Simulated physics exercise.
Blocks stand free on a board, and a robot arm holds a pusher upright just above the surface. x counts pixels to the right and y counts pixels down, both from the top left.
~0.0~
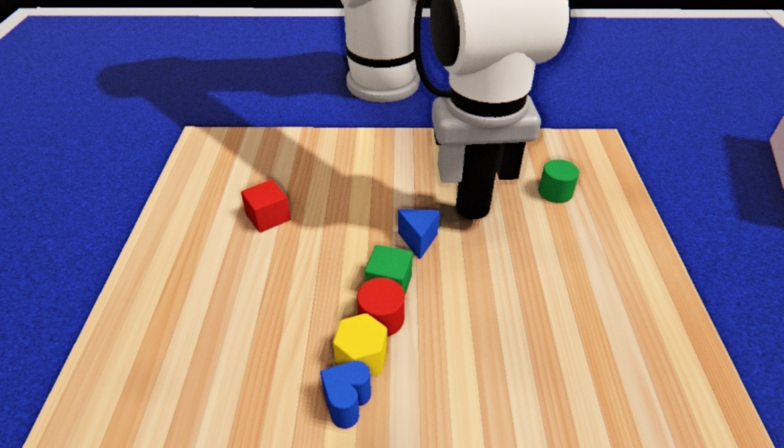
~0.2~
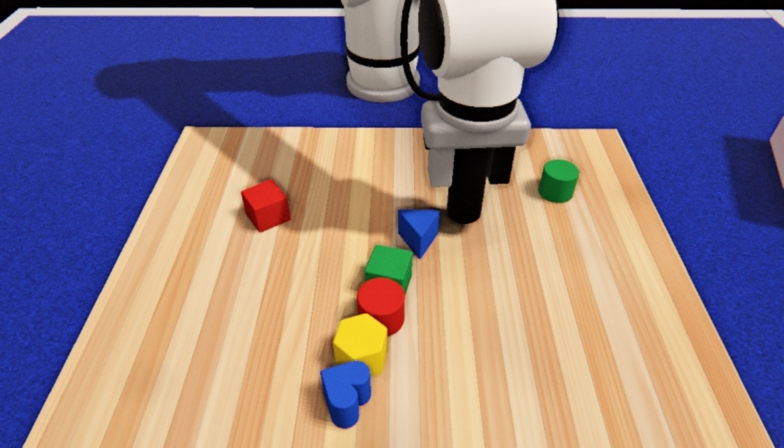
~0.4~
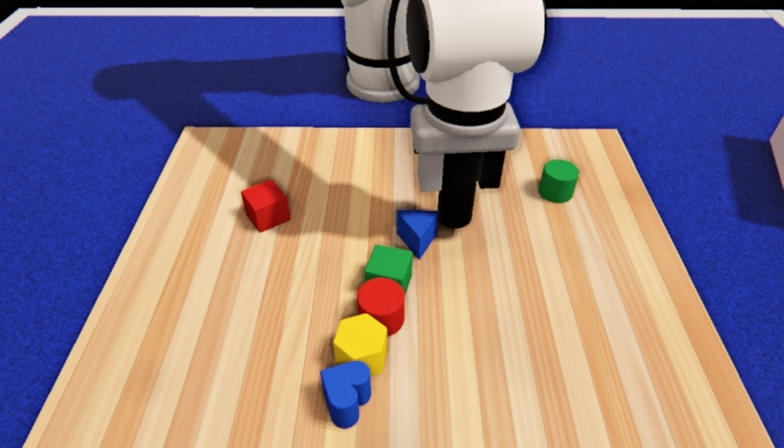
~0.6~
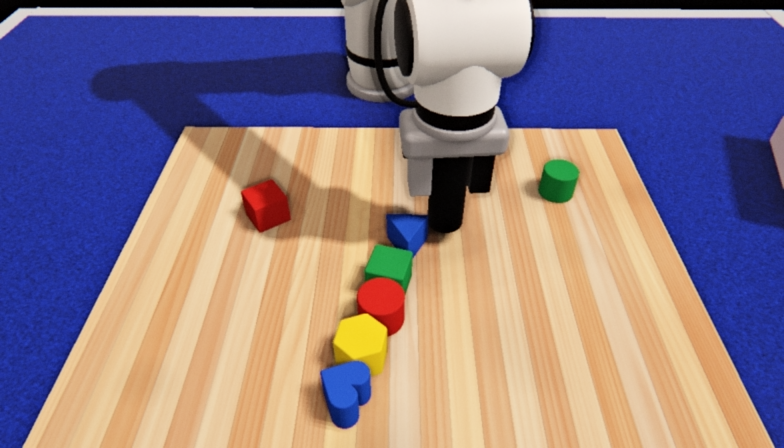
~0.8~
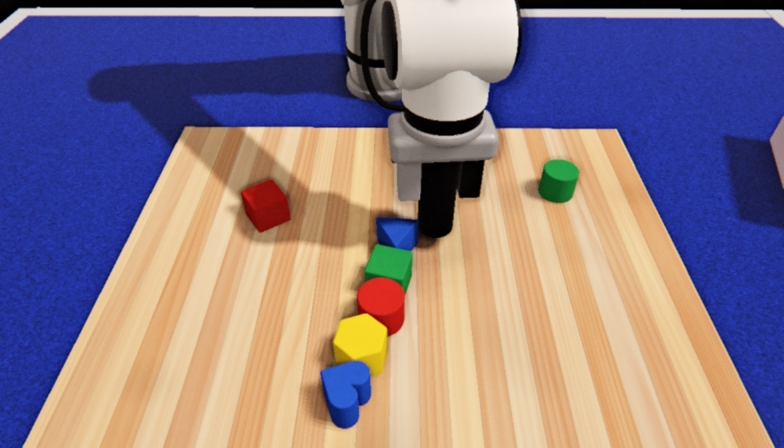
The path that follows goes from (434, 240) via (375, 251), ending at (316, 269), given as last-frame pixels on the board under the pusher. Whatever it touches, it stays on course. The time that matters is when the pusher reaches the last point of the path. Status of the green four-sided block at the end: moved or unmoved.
Once the path ends, it is where it was.
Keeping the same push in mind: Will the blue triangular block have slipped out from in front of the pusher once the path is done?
I expect not.
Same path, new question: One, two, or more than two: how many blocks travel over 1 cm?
My forecast: 1.
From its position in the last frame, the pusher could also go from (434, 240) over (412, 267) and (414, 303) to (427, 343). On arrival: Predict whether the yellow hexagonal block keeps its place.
It is no longer where it was.
The first path, step by step. One third of the way, pusher (393, 233); blue triangular block (363, 232), turned 55° anticlockwise.
Two thirds of the way, pusher (354, 243); blue triangular block (322, 242), turned 60° anticlockwise.
At the end, pusher (314, 256); green four-sided block unmoved; blue triangular block (279, 254), turned 50° anticlockwise.
